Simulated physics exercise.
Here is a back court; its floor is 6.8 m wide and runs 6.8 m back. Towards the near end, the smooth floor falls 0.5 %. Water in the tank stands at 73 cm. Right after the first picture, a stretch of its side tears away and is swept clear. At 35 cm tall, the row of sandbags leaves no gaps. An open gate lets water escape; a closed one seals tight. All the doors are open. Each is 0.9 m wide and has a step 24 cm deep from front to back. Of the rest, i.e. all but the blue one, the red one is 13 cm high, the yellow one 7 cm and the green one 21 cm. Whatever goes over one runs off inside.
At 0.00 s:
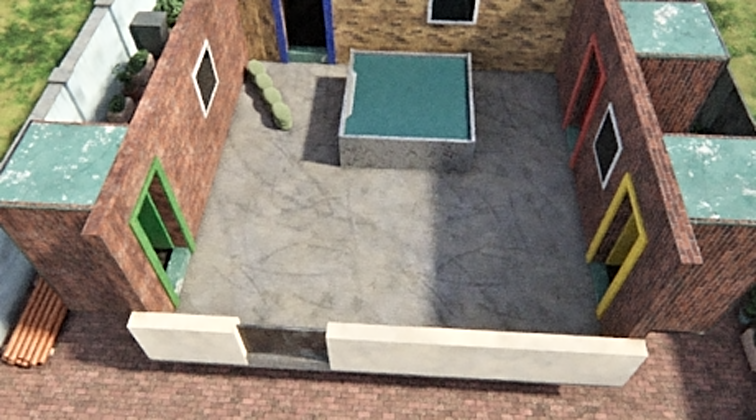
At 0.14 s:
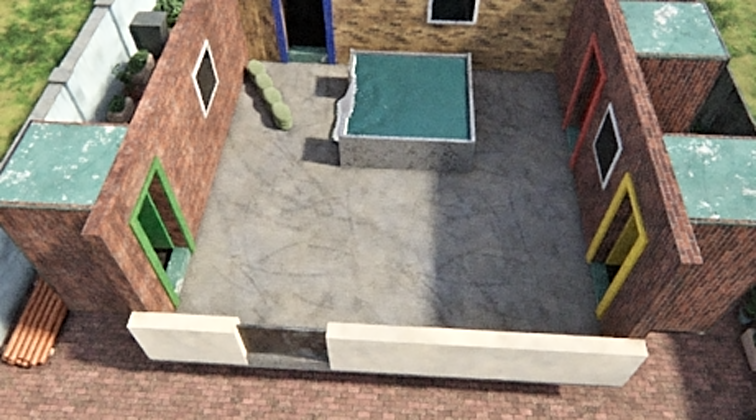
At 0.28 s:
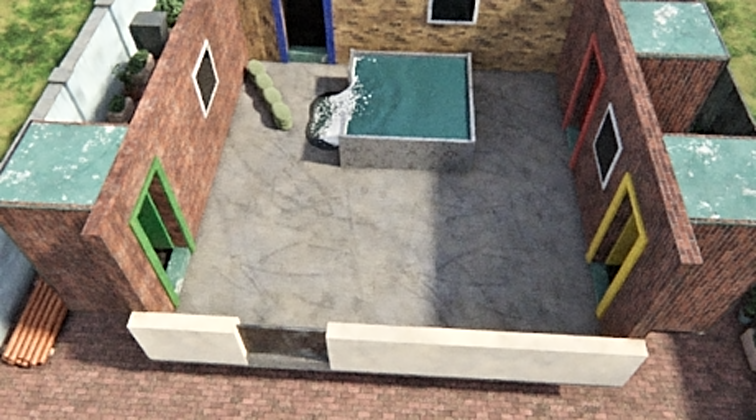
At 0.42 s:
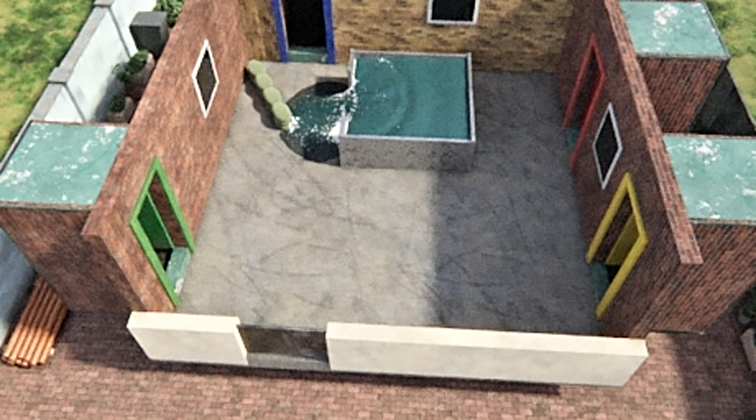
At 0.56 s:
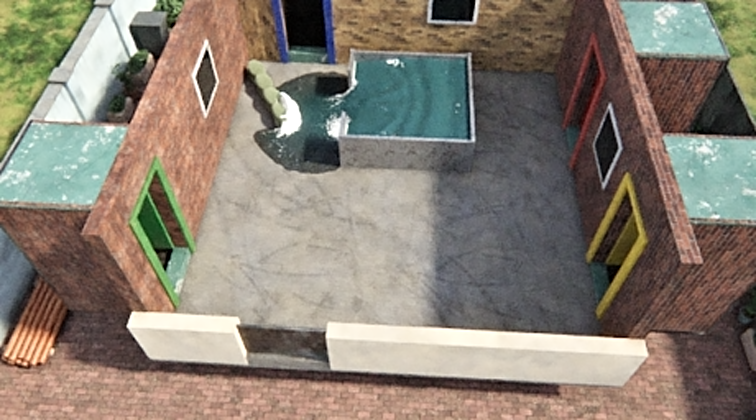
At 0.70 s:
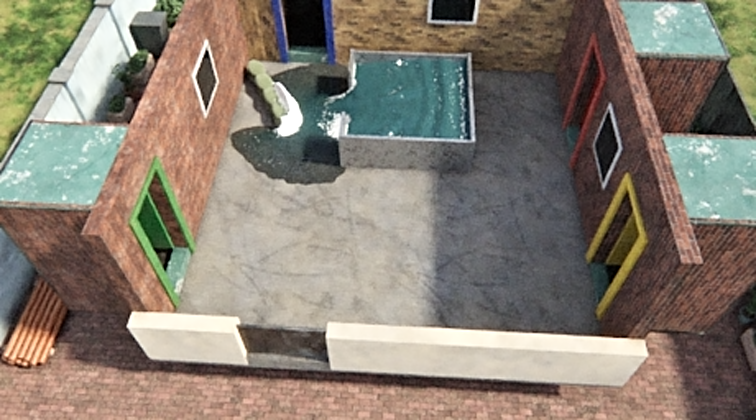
A raised tank of green water in a walled courtyard lost part of its left side, and the water poured out, reached the sandbags and spread across the paving towards the front and back.
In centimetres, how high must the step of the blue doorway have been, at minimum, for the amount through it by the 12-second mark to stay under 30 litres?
It must have been at least 37 cm high.
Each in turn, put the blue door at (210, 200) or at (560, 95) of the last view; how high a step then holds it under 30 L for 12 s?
Roughly 15 cm for the first and 18 cm for the second.
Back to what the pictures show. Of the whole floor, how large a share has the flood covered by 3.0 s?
Close to 35 per cent is wet.
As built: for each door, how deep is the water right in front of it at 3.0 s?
Red door 0 cm, yellow door 0 cm, green door 10 cm, blue door 35 cm.
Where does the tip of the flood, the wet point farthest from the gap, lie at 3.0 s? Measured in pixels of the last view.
Front tip: Approx. (167, 338) px.
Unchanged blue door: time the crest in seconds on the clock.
Around 2.8 seconds.
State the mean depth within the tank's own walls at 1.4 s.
I'd put it near 53 cm.
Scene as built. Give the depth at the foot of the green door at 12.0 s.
Some 10.5 cm.
After 1.4 s water covers 20 % of the floor, deepest (52 cm) near (293, 123); 16 cm at the blue door, 1 litre in over its 26 cm step.
After 3.0 s water covers 35 % of the floor, deepest (42 cm) near (256, 70); 35 cm at the blue door, 82 litres in over its 26 cm step.
After 12.0 s water covers 95 % of the floor, deepest (15 cm) near (600, 363); 10 cm at the blue door, 126 litres in over its 26 cm step.
At the blue door as built, the water arrived by 0.8 s and peaked near 36 cm at 2.8 s.
Run again over the same 12 s with other heights there, 50 litres in over 33 cm, 5 litres over 44.5 cm. The limit of 30 litres is kept from about 37 cm up.
